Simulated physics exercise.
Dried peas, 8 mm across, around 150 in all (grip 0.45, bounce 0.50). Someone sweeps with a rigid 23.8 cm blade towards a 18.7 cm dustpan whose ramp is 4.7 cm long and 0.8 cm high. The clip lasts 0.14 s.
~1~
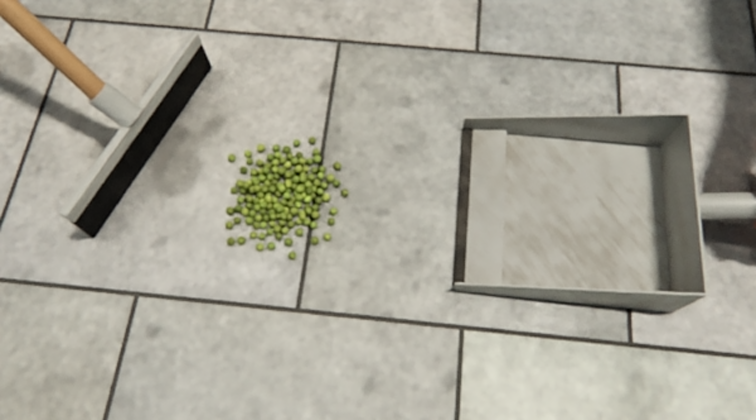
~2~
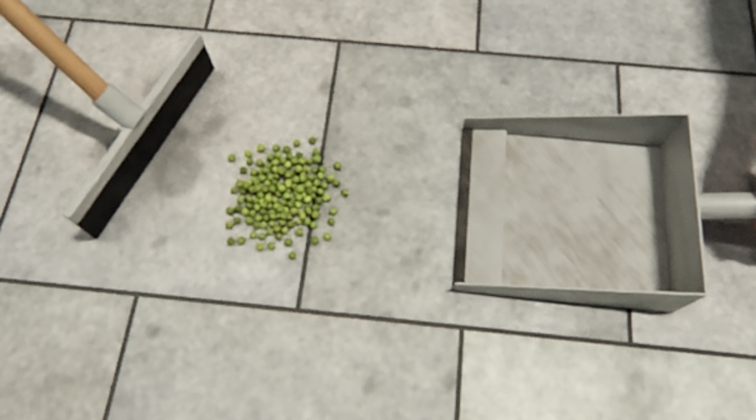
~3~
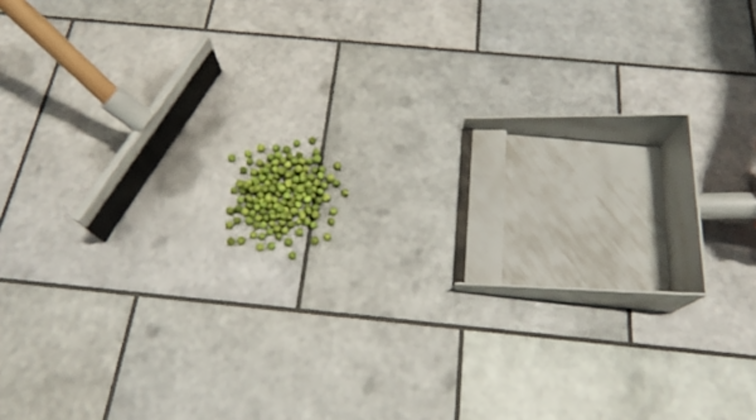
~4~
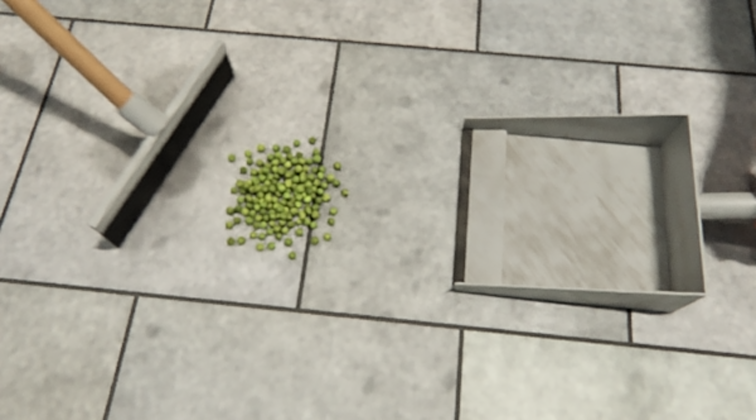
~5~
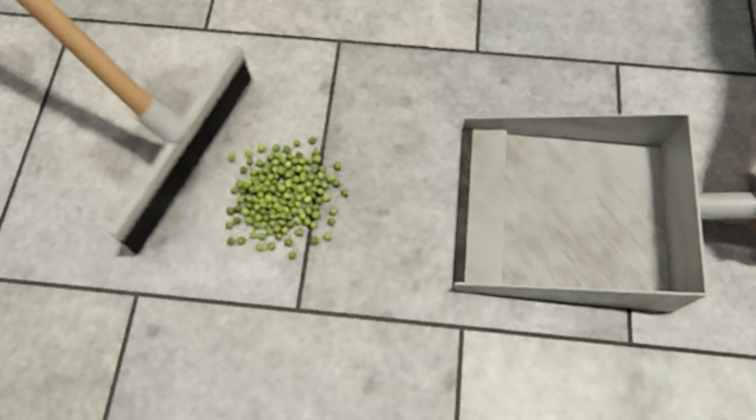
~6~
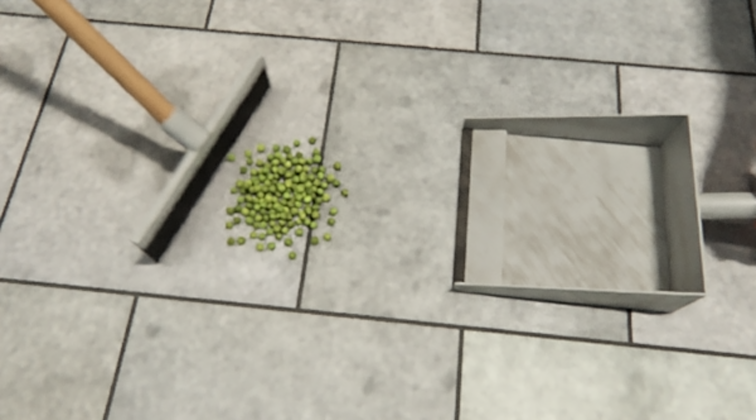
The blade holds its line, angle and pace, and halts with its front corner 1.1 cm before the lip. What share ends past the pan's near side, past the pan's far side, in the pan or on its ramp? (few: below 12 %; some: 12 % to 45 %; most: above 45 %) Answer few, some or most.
Near side some, far side few, pan some.
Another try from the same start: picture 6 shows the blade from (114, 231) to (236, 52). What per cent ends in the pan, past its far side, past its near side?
Pan 5, far 0, near 35.
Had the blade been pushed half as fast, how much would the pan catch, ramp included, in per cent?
It would be near 5 per cent.
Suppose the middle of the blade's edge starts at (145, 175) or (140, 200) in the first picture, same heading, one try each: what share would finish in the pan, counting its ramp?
Some 20 and 25 per cent.
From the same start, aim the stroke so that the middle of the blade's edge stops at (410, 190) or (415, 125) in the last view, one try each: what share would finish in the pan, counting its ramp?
About 15 and 5 per cent.
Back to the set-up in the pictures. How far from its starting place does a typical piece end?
Roughly 22 cm.
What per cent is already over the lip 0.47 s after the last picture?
Near 25 per cent so far.
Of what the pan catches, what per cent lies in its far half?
Roughly 10 per cent.
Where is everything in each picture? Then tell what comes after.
Blade from (70, 216) to (196, 41), moved 0.0 cm, 0 of the pieces shifted so far; middle of the pieces at (278, 194); pan at (580, 217), in the first frame.
Blade from (74, 217) to (199, 42), moved 0.4 cm, 0 of the pieces shifted so far; middle of the pieces at (278, 194), in the second frame.
Blade from (82, 221) to (207, 44), moved 1.4 cm, 0 of the pieces shifted so far; middle of the pieces at (278, 194), in the third frame.
Blade from (98, 226) to (221, 49), moved 3.1 cm, 0 of the pieces shifted so far; middle of the pieces at (278, 194), in the fourth frame.
Blade from (118, 234) to (240, 55), moved 5.3 cm, 0 of the pieces shifted so far; middle of the pieces at (278, 194), in the fifth frame.
Blade from (140, 243) to (260, 61), moved 7.7 cm, 0 of the pieces shifted so far; middle of the pieces at (278, 194); pan at (580, 217), in the sixth frame.
Then, 0.15 s after the last picture, middle of the blade 15 cm from the lip; 0 % over the lip, far side 0 %, near side 10 %.
Then, 0.24 s after the last picture, middle of the blade 8 cm from the lip; 0 % over the lip, far side 0 %, near side 25 %.
Then, 0.47 s after the last picture, middle of the blade 5 cm from the lip; 25 % over the lip, far side 0 %, near side 40 %.
In the end, near side 40 %, far side 0 %, pan 20 %, in front of the lip or behind the blade 45 %.
